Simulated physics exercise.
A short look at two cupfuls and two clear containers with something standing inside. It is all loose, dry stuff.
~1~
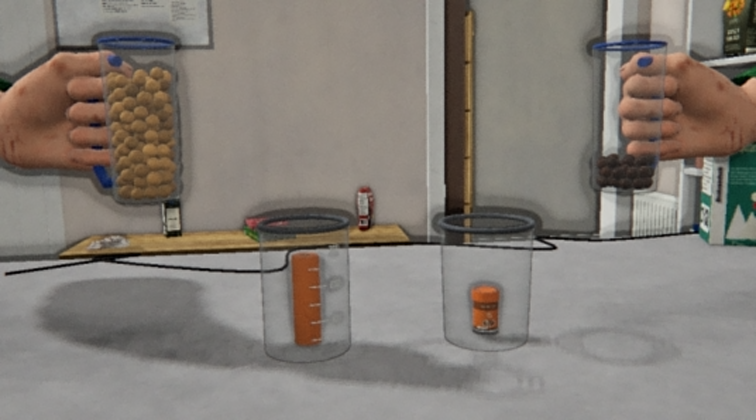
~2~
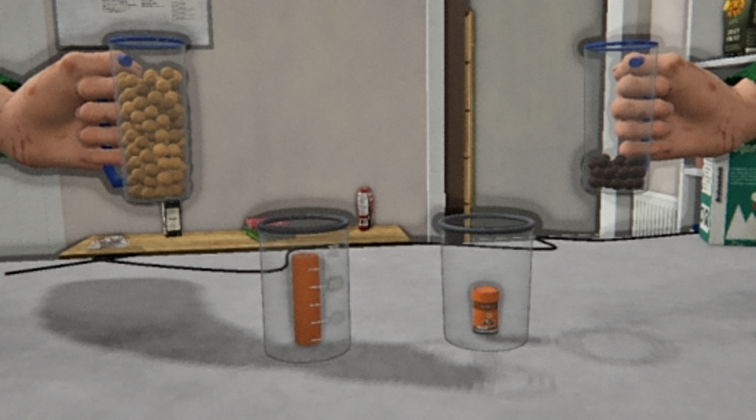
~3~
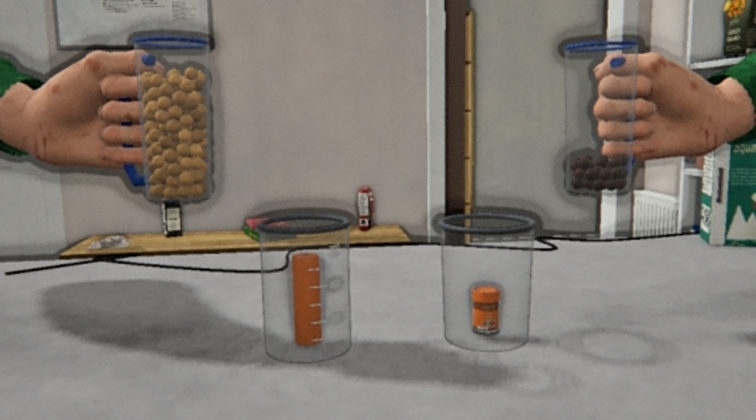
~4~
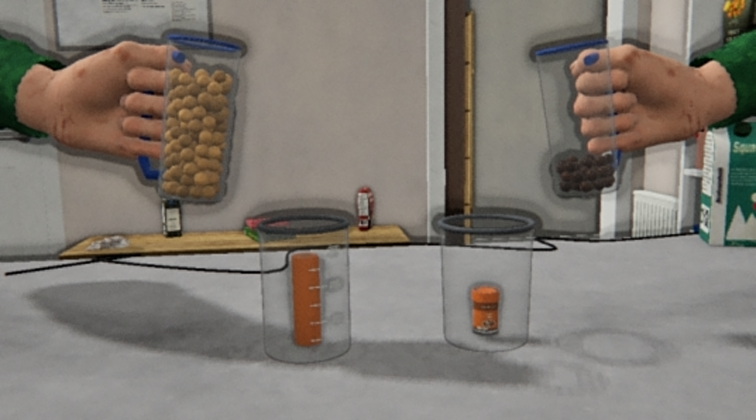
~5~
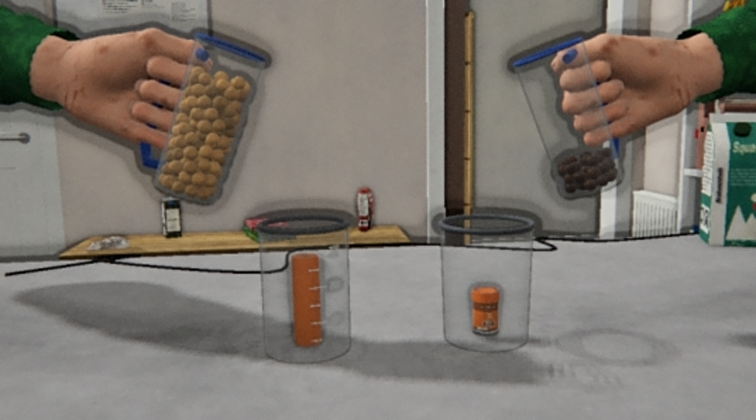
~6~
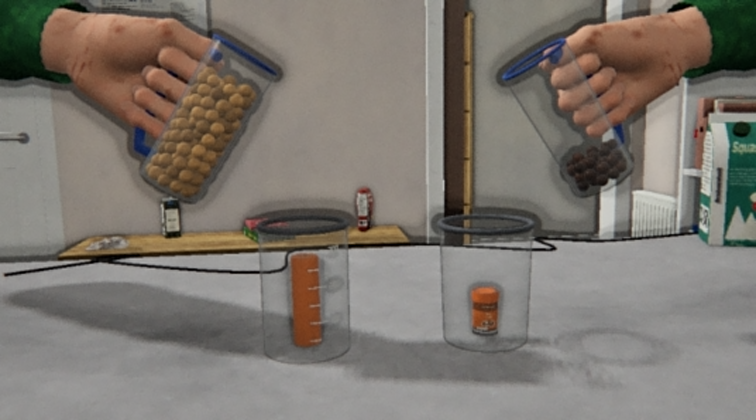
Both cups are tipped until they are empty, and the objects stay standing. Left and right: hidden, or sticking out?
Left thing still sticks out, right thing still sticks out.
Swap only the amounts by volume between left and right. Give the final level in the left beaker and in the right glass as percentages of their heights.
Left: 20 %. Right: 55 %.
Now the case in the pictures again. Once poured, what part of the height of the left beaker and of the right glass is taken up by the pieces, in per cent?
Near 55 on the left, 15 on the right.
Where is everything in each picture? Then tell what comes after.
The first frame shows small roll in the left beaker at (306, 299), reaching well over half way up; left cup at (143, 122), nearly full of round wooden beads; small tin in the right glass at (486, 310), reaching about a third of the way up; right cup at (627, 119), a quarter full of chocolate balls.
The second frame shows left cup at (153, 122), upright; right cup at (618, 119), upright.
The third frame shows left cup at (176, 122), upright; right cup at (599, 120), upright.
The fourth frame shows left cup at (198, 122), tipped 8°; right cup at (580, 120), tipped 8°.
The fifth frame shows left cup at (208, 122), tipped 21°; right cup at (571, 121), tipped 21°.
The sixth frame shows small roll in the left beaker at (306, 299); left cup at (207, 122), tipped 33°; small tin in the right glass at (485, 311); right cup at (570, 121), tipped 33°.
Then, 0.49 s past the last view, left beaker empty, all of its cupful still in the cup; right glass empty, all of its cupful still in the cup.
Then, 0.92 s past the last view, left beaker nearly empty, about two thirds of its cupful still in the cup, one piece on the counter; right glass nearly empty, nearly all of its cupful still in the cup.
Then, 1.29 s past the last view, left beaker half full, none of its cupful still in the cup, a few pieces on the counter; right glass nearly empty, none of its cupful still in the cup.
Finally, left beaker half full (surface near (305, 278)), a few pieces on the counter; right glass nearly empty (surface near (485, 314)), nothing beside it; the left thing is still showing; the right thing is still showing.
